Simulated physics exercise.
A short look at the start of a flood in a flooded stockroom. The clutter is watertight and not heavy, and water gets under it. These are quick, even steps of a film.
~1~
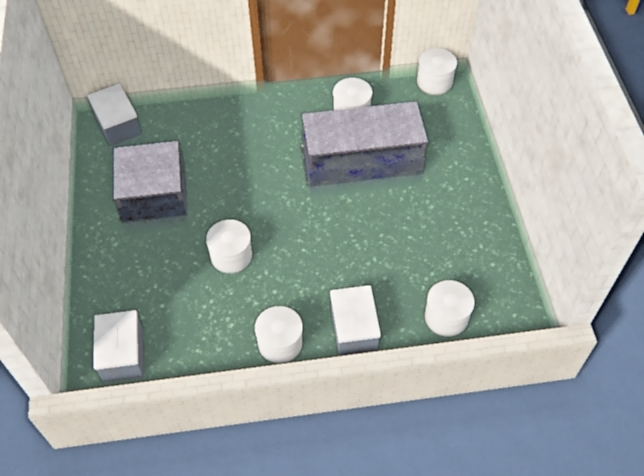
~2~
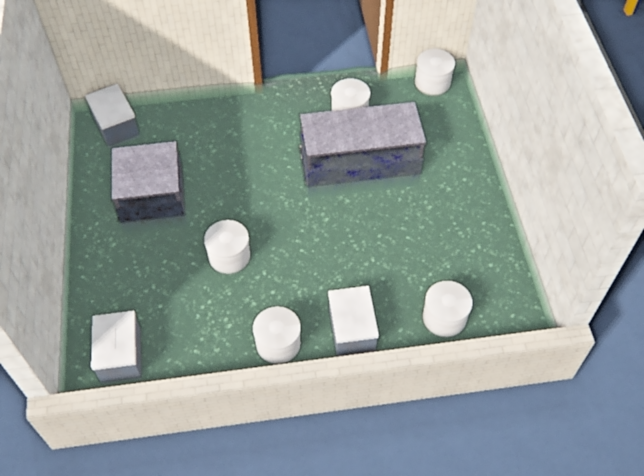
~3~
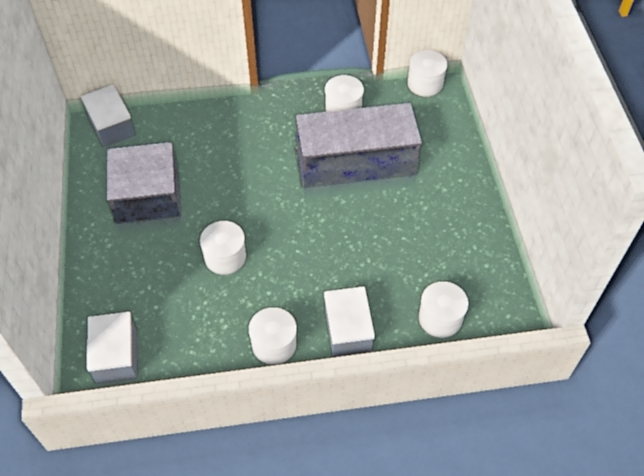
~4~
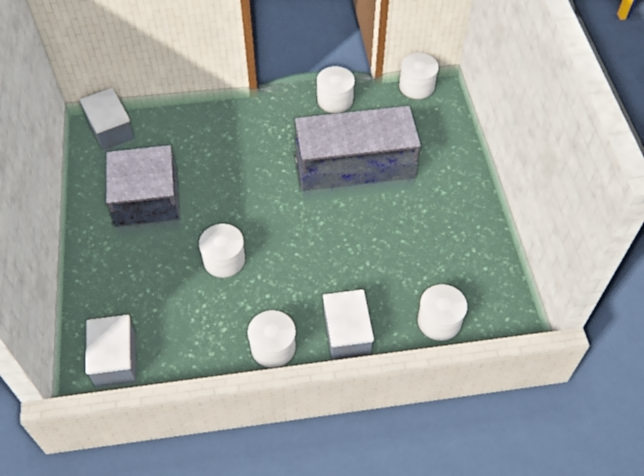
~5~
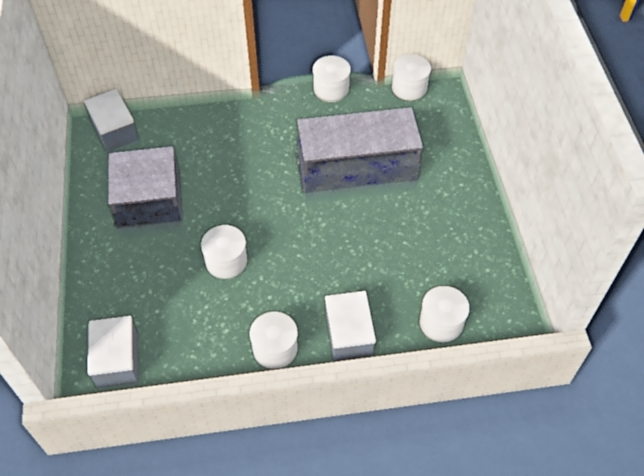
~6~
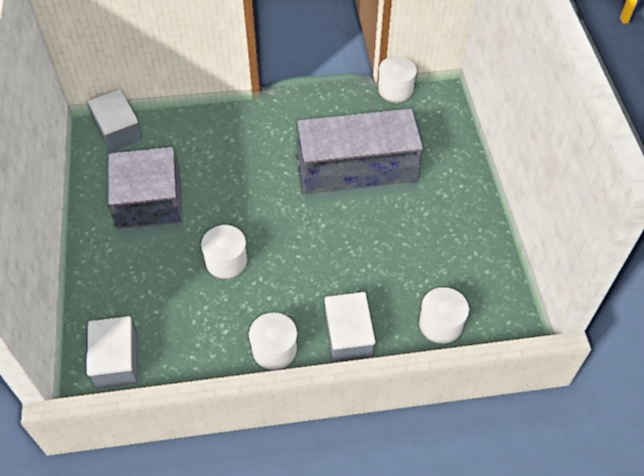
Flooded stockroom with its back doorway opening, two white tubs drifting left along the rear, one leaving view at the doorway.
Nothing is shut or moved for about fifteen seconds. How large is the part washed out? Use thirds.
That comes to between one and two thirds.
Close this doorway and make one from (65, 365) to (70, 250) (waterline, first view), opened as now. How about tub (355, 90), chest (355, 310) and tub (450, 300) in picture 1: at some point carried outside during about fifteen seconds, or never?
One after the other: Stays, yes, left behind.
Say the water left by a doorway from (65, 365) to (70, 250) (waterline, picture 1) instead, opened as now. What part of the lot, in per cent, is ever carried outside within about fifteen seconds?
Close to 60 %.
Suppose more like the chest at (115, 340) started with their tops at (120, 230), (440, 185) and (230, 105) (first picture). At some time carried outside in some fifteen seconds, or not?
In that order: No, through, washed out.
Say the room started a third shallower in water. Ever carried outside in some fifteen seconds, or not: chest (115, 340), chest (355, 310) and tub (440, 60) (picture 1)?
One after the other: Stays, kept in, carried outside.
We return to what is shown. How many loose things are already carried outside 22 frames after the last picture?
I count 2.
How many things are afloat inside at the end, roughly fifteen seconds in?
4 of them.
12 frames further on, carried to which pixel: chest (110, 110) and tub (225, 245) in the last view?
Roughly at (173, 100) and (241, 176).
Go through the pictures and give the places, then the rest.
The first picture shows a tub at (438, 61), afloat; a chest at (111, 104), afloat; 0 of 8 have shifted.
The second picture shows a tub at (436, 62), afloat; a chest at (109, 105) floats; 0 of 8 have shifted.
The third picture shows a tub at (428, 63), afloat, close to its start; a chest at (105, 106), afloat; 1 of 8 have shifted.
The fourth picture shows a tub at (420, 66) floats, close to its start; a chest at (104, 109), afloat; 2 of 8 have shifted.
The fifth picture shows a tub at (412, 67) floats, close to its start; a chest at (108, 110), afloat; 2 of 8 have shifted.
The sixth picture shows a tub at (398, 69) floats, a stride from its start; a chest at (112, 110) floats, close to its start; 3 of 8 have shifted.
A moment on, 1 of 8 are out; 7 afloat.
Next, 2 of 8 are out; 6 afloat.
Later, 2 of 8 are out; 6 afloat.
In the end, 4 of 8 are out; 4 afloat.
